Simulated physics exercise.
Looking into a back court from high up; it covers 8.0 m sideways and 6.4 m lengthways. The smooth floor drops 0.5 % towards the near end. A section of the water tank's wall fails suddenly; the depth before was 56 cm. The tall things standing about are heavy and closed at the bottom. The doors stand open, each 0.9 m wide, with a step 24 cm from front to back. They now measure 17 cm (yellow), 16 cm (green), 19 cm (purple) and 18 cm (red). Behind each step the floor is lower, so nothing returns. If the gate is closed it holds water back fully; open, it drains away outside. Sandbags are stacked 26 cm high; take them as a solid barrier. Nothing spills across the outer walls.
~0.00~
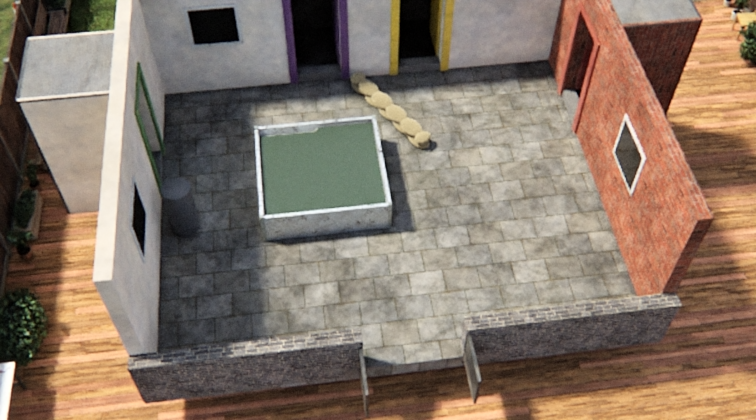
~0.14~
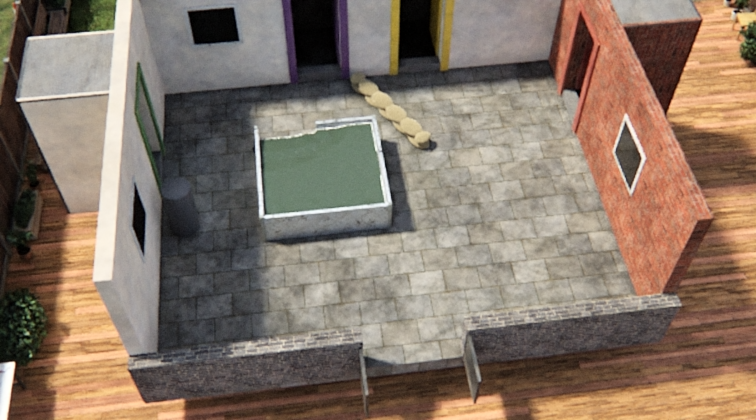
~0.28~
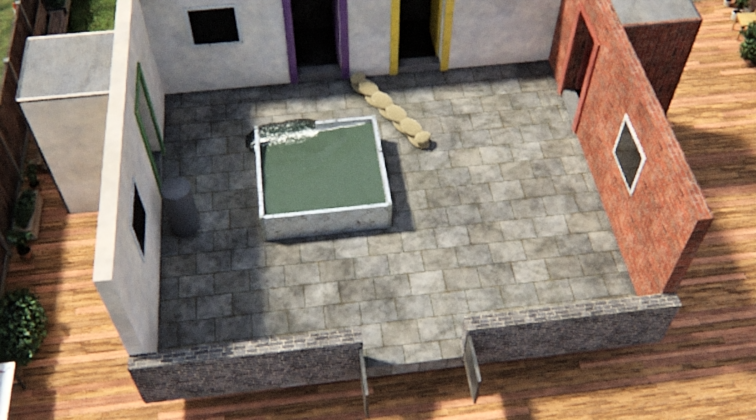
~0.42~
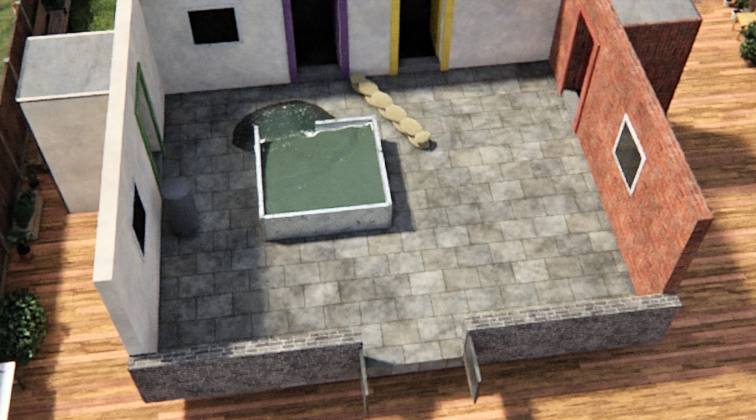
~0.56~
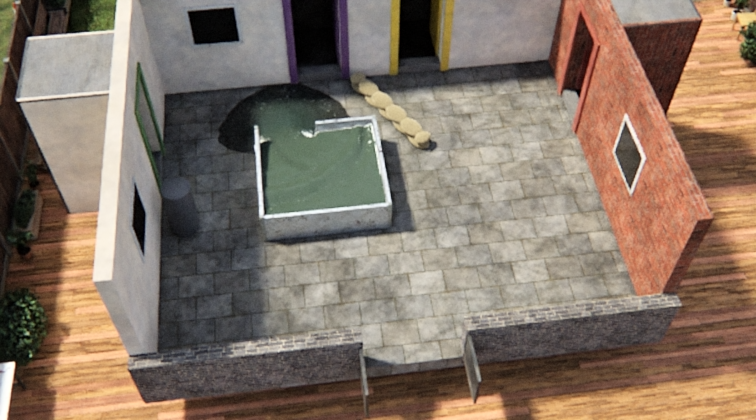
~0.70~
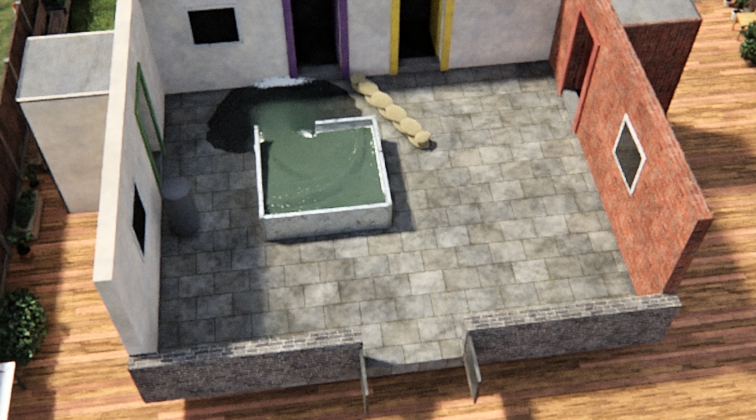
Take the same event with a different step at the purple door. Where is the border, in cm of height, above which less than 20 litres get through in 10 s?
At least 21 cm or so.
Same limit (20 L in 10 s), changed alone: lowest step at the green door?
About 6.0 cm at green.
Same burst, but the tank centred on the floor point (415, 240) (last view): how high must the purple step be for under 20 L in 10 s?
About 27 cm.
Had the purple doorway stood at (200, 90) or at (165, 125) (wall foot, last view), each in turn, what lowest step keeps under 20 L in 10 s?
About 20 and 23 cm.
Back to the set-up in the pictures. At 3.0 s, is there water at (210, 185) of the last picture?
It is wet.
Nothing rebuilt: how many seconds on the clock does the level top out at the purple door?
At about 2.6 s.
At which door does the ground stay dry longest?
Last comes the red one.
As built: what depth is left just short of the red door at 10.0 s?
Roughly 1.5 cm deep.
After 1.4 s water covers 10 % of the floor, deepest (34 cm) near (272, 87); 23 cm at the purple door, 2 litres in over its 19 cm step.
After 3.0 s water covers 30 % of the floor, deepest (31 cm) near (174, 103); 23 cm at the purple door, 26 litres in over its 19 cm step.
After 10.0 s water covers 80 % of the floor, deepest (12 cm) near (182, 214); 8 cm at the purple door, 33 litres in over its 19 cm step.
At the purple door as built, the water arrived by 0.7 s and peaked near 25 cm at 2.6 s.
With a step of 17 cm, 55 litres would have come in within the 10 s; with 23 cm, 11 litres. So under 20 litres takes about 21 cm.
